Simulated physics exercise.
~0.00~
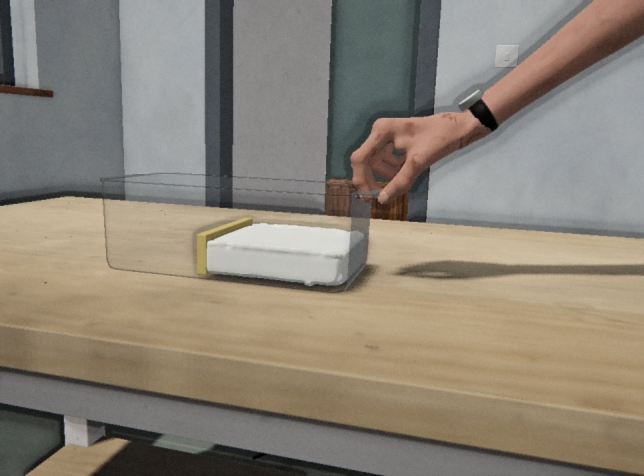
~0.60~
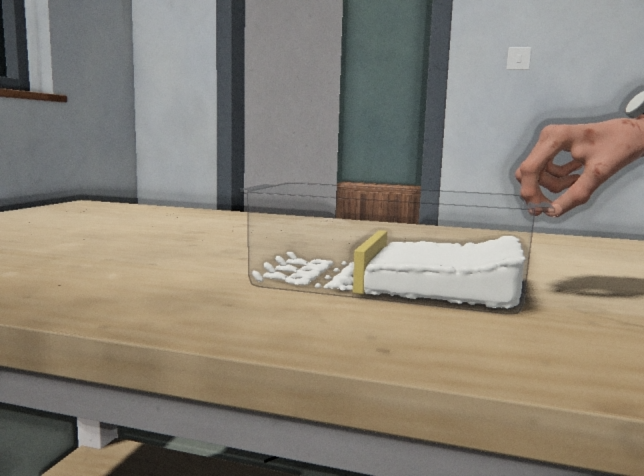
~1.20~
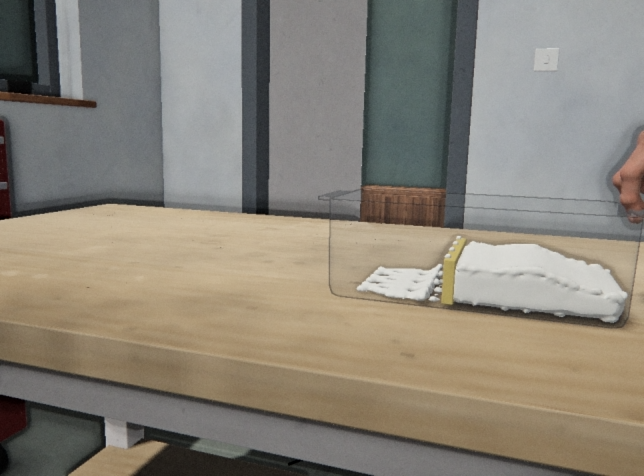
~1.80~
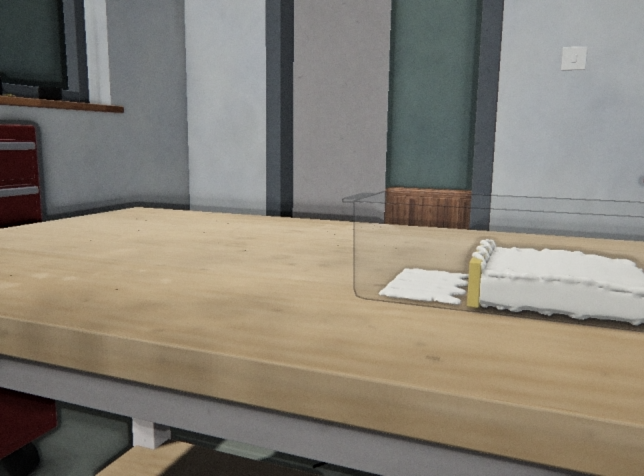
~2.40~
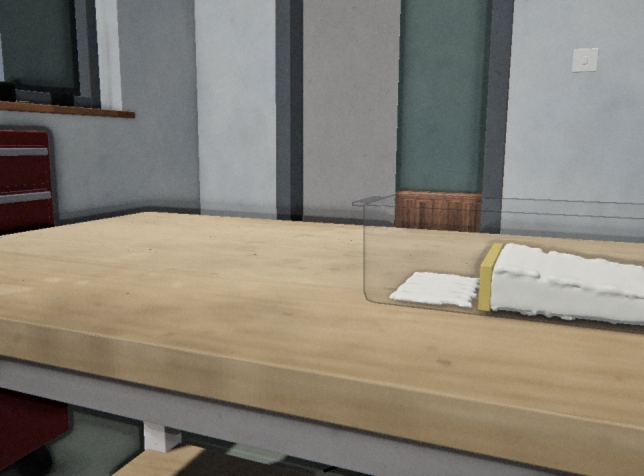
A clear glass tub with white milk held to the right of a yellow divider slid rightwards across a wooden table, drawn by a hand, and the milk sloshed and spilled partly past the divider, leaving a small, shallow patch on the left side.
